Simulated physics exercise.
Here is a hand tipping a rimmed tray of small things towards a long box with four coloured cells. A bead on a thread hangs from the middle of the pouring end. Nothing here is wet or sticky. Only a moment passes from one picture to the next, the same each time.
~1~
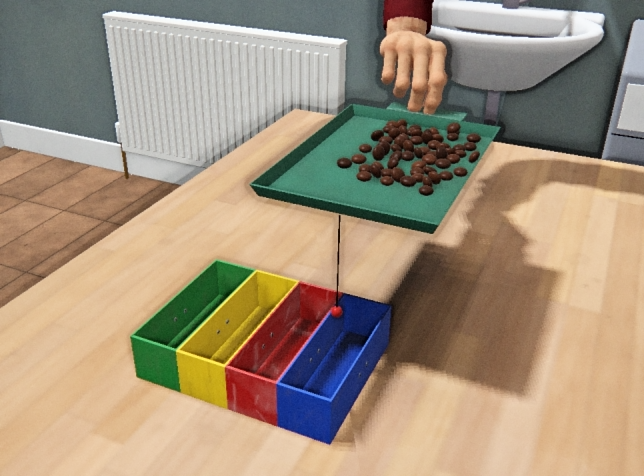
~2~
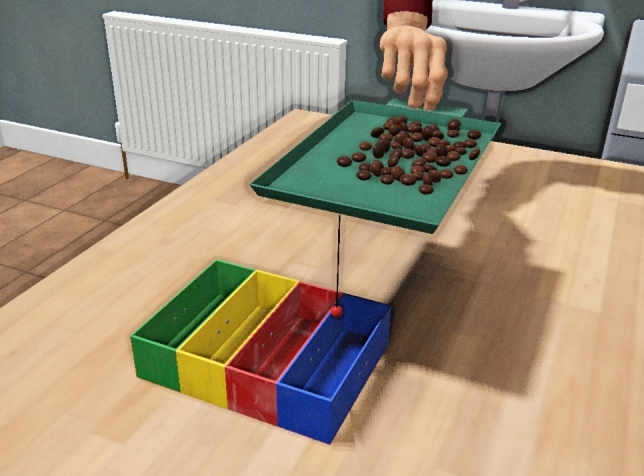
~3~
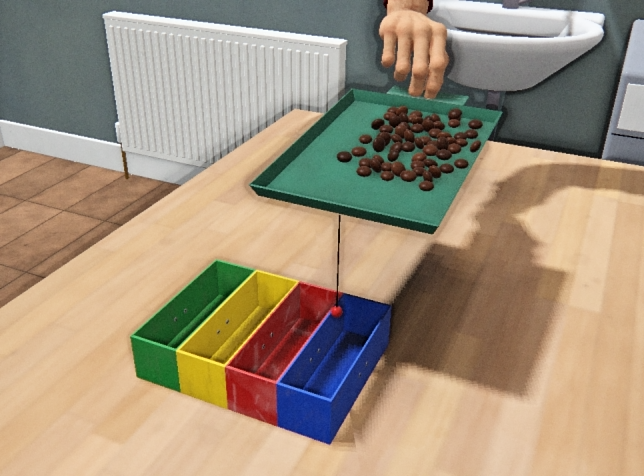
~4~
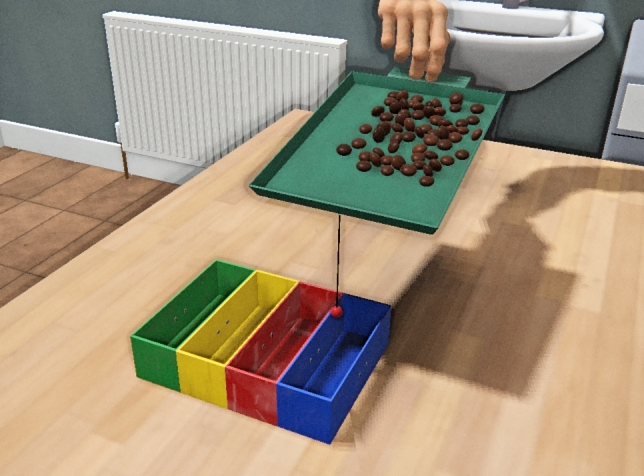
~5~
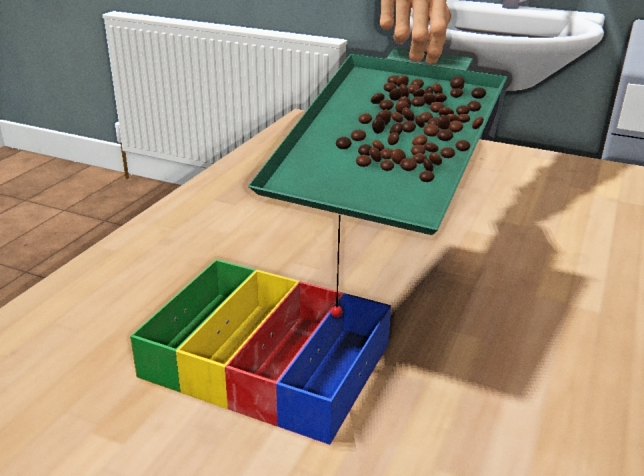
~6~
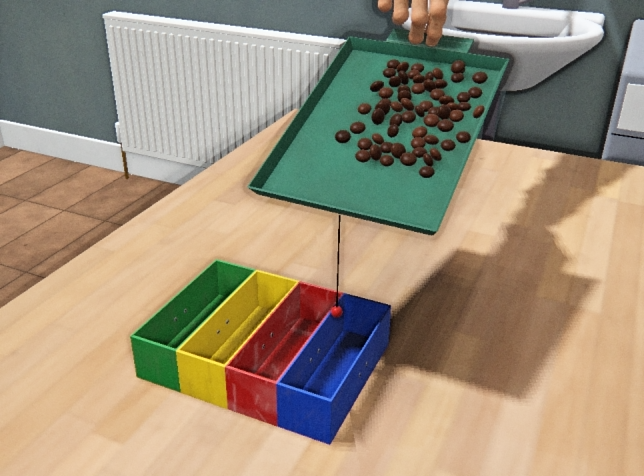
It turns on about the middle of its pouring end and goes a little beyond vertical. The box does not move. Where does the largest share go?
Fullest: The blue cell.
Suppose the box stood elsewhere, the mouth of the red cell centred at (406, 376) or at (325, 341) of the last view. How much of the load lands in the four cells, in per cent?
The first gives 90 %, the second 80 %.
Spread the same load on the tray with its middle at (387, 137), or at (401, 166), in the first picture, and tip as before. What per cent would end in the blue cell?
About 30 and 30 per cent.
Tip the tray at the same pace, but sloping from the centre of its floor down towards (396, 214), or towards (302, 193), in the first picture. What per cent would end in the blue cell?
About 10 and 0 per cent.
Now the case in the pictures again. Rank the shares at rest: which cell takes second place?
In second place: That red cell.
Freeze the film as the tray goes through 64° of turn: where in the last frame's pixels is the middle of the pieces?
Around (363, 214).
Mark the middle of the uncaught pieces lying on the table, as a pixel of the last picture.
Around (389, 451).
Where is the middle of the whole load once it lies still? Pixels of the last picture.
Close to (328, 409).
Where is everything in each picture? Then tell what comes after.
Corners of the pouring end near (258, 183) and (434, 220), level; middle of the load near (418, 153), flat chocolate drops; bead on its thread near (337, 312); green cell near (156, 360); yellow cell near (202, 375); red cell near (252, 392); blue cell near (304, 409), in the first frame.
Corners of the pouring end near (258, 183) and (434, 220), level; middle of the load near (419, 150), in the second frame.
Corners of the pouring end near (257, 183) and (434, 221), tipped barely, level across its low end; middle of the load near (419, 143), in the third frame.
Corners of the pouring end near (257, 183) and (433, 222), tipped a little, level across its low end; middle of the load near (420, 132), in the fourth frame.
Corners of the pouring end near (256, 183) and (433, 223), tipped clearly, level across its low end; middle of the load near (420, 122), in the fifth frame.
Corners of the pouring end near (256, 184) and (433, 225), tipped clearly, level across its low end; middle of the load near (420, 111); green cell near (156, 360); yellow cell near (202, 375); red cell near (252, 392); blue cell near (304, 409), in the sixth frame.
Shortly afterwards, tray tipped steeply; near two thirds on the tray; near a quarter falling or outside the box.
Next, tray tipped past a quarter turn; only a few on the tray; near a third in the blue cell; a little in the red cell; only a few in the green cell; near half falling or outside the box.
Some moments later, tray tipped past a quarter turn; near a third in the blue cell; a little in the red cell; only a few in the green cell; near half falling or outside the box.
In the end, tray tipped past a quarter turn; near a third in the blue cell; a little in the red cell; only a few in the green cell; none at all in the yellow cell; near half outside the box.
